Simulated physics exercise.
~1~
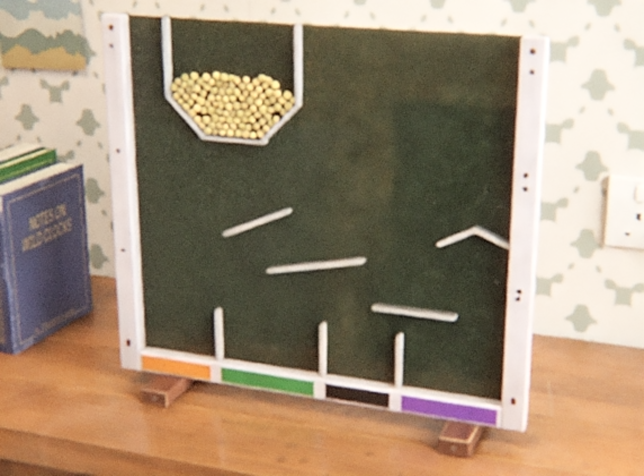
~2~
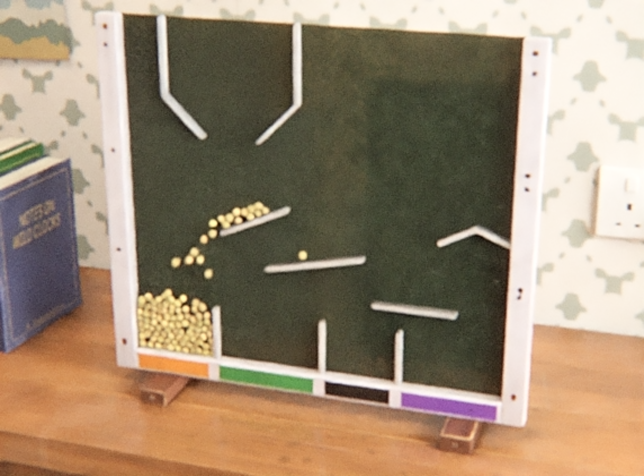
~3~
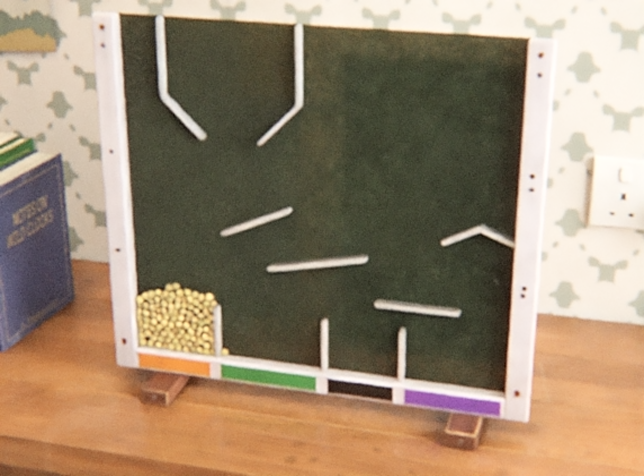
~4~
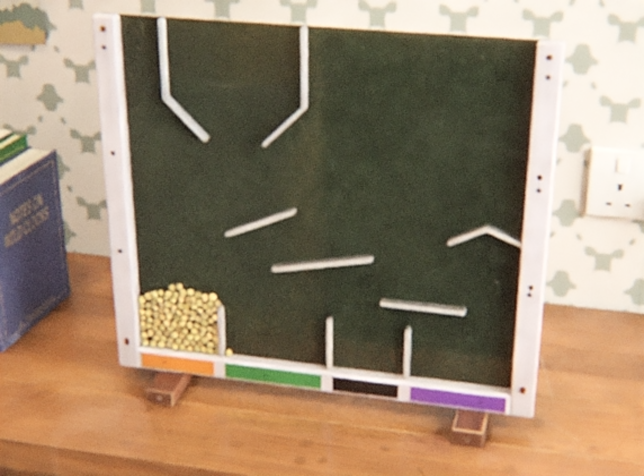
Pale yellow beads sit packed in a hopper at the upper left of a dark, white-framed board standing on a wooden surface beside a blue book. The hopper's bottom opens and the beads drop onto the tilted ledge below, most of them rolling down its slope to the left. They tumble into the orange bin and heap up there, while a stray bead sits on the next ledge. Soon the ledges are clear and the hopper is empty. The beads rest in a mound filling the orange bin, with a tiny bit just past its divider, while the black and purple bins stay empty.
